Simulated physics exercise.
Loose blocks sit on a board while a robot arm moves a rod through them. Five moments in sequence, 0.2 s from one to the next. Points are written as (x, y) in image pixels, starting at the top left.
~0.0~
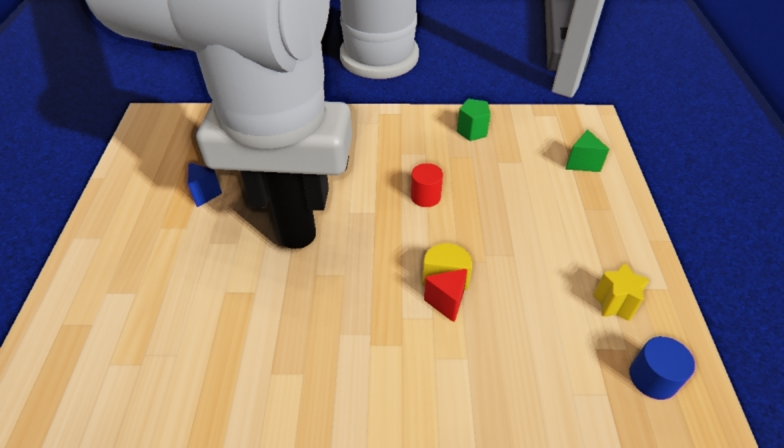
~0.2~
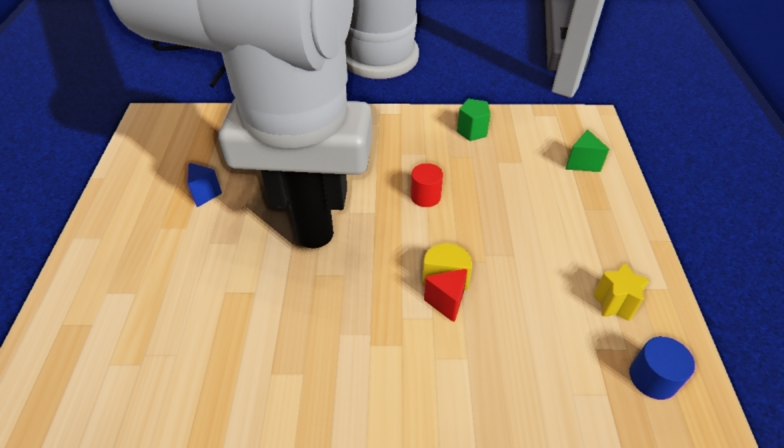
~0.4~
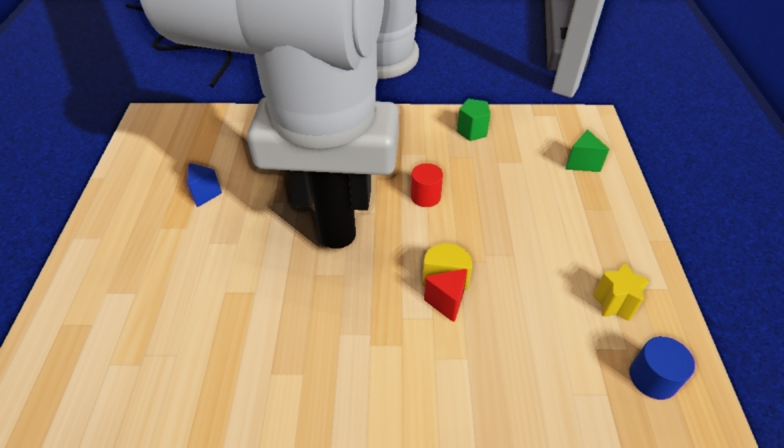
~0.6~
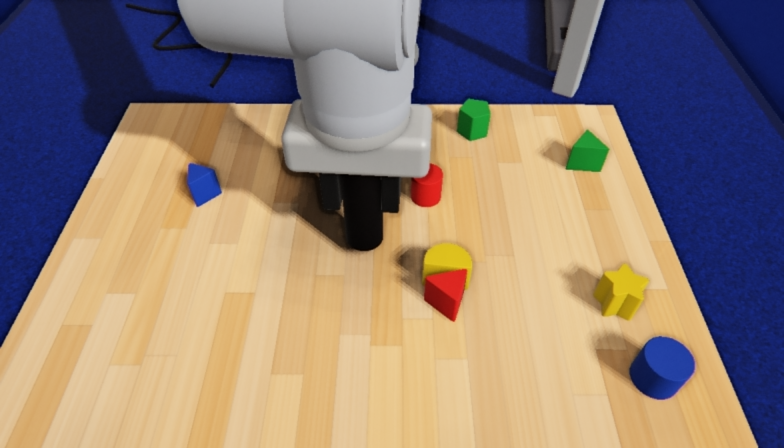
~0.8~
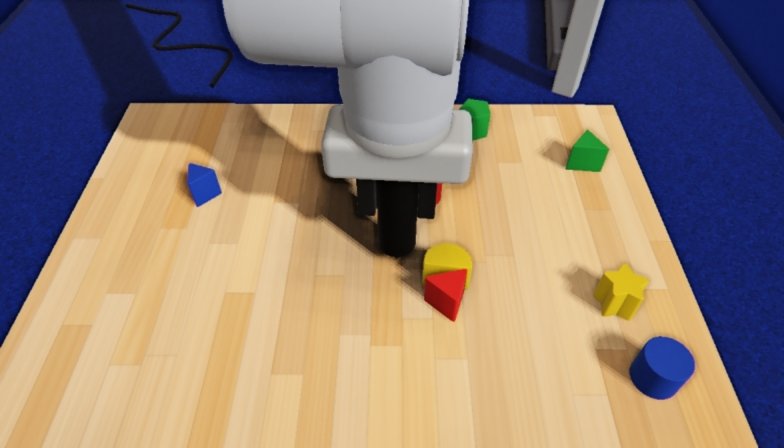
A robot arm moved its black rod steadily to the right across a wooden board, passing in front of the red cylinder and nearing the yellow and red blocks, while the scattered blocks stayed still.
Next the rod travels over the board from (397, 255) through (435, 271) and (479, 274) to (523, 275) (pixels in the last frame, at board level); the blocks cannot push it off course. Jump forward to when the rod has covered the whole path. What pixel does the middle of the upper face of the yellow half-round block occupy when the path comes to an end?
Final place: (556, 285).
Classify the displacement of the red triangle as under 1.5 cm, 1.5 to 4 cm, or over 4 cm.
Range: Under 1.5 cm.
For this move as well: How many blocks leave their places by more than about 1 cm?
Only one of them.
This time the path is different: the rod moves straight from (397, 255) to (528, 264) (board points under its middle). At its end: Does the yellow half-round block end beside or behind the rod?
Yes, that is what happens.
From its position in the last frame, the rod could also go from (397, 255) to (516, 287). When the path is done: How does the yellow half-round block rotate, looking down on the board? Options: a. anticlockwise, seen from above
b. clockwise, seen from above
My pick is b.
The first path, step by step. One third of the way, rod (437, 260); yellow half-round block (476, 262); red triangle (452, 284), turned 15° clockwise.
Two thirds of the way, rod (481, 262); yellow half-round block (520, 273), turned 20° clockwise; red triangle (453, 285), turned 20° clockwise.
At the end, rod (526, 263); yellow half-round block (556, 285), turned 65° clockwise; red triangle (453, 285), turned 20° clockwise; yellow star block not moved.
